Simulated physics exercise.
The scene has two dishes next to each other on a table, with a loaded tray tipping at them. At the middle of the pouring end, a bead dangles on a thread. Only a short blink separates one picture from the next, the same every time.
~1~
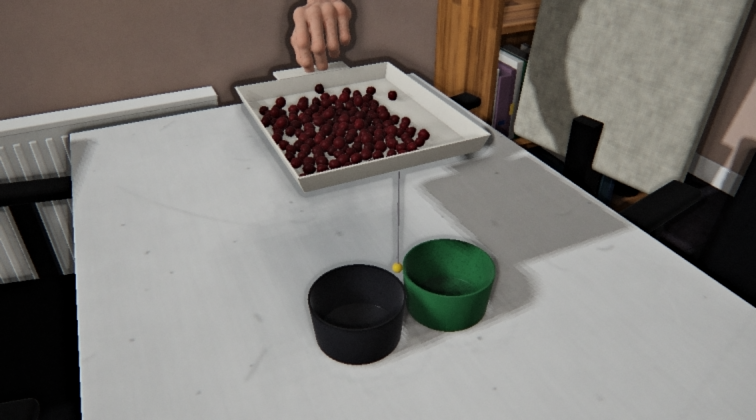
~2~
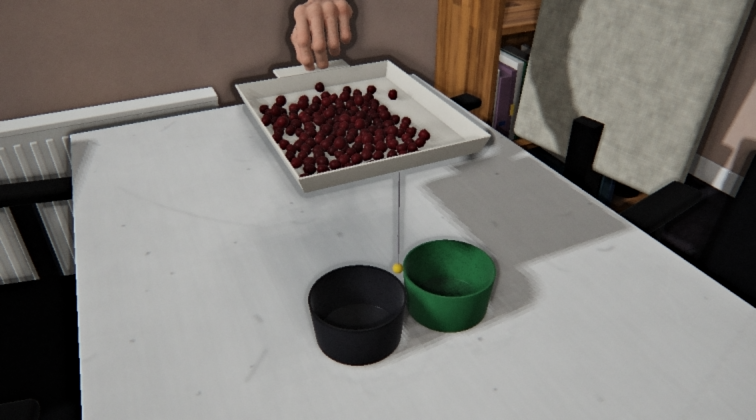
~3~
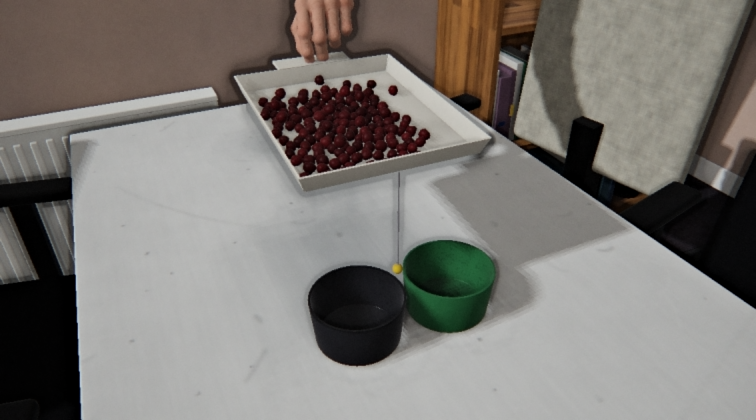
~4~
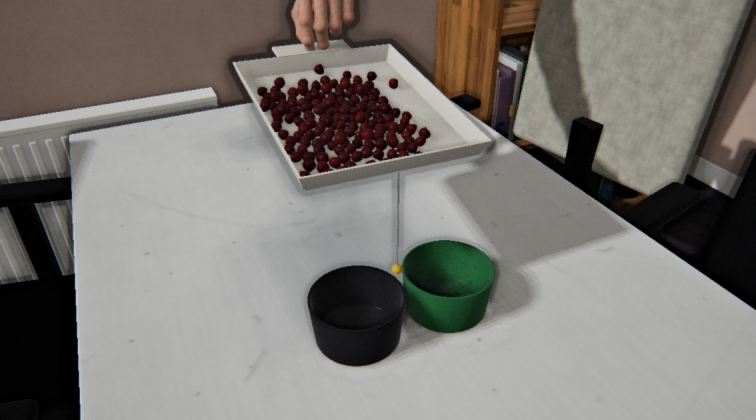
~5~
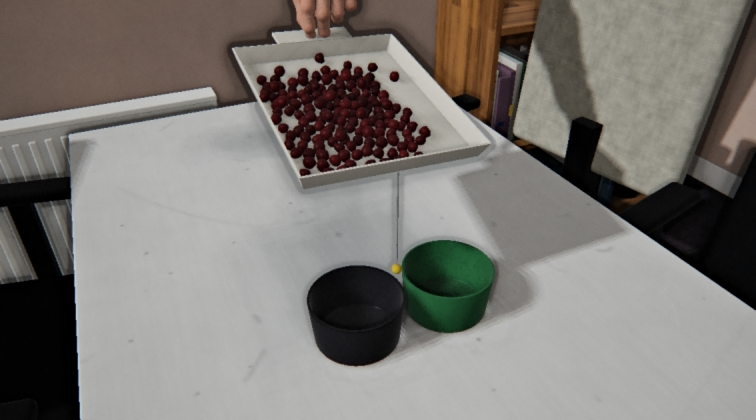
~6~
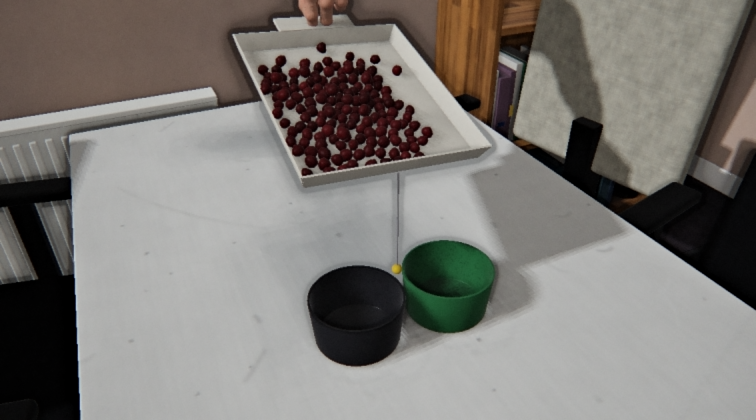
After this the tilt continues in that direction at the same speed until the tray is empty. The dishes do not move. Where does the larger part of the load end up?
The dish to the right will collect more.
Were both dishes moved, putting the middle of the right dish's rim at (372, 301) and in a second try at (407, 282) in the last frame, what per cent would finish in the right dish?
Near 10 % and 10 %.
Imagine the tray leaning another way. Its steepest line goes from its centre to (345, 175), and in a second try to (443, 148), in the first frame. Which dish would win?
For the first heading it's the dish at left, and for the second it's the dish at right.
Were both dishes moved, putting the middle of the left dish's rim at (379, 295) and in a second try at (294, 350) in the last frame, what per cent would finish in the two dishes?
About 60% and about 30%.
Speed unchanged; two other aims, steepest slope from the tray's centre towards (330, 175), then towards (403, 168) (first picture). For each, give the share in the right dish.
The first try yields 0 percent and the second 10 percent.
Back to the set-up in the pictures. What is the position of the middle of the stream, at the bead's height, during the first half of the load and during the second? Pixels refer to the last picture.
Around (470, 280) first; around (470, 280) second.
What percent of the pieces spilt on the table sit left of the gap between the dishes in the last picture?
It works out at some 10 percent.
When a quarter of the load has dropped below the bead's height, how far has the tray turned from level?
I'd put it at about 90 degrees.
Just after the last frame, tray tipped steeply; almost all on the tray; just a few outside both; about a tenth in the air.
A moment on, tray tipped past a quarter turn; about a tenth on the tray; roughly a quarter in the right dish; roughly half outside both; roughly a quarter in the air.
Further on, tray tipped past a quarter turn; just a few in the left dish; roughly a third in the right dish; roughly two thirds outside both.
When it is over, tray tipped past a quarter turn; just a few in the left dish; roughly a third in the right dish; roughly two thirds outside both.
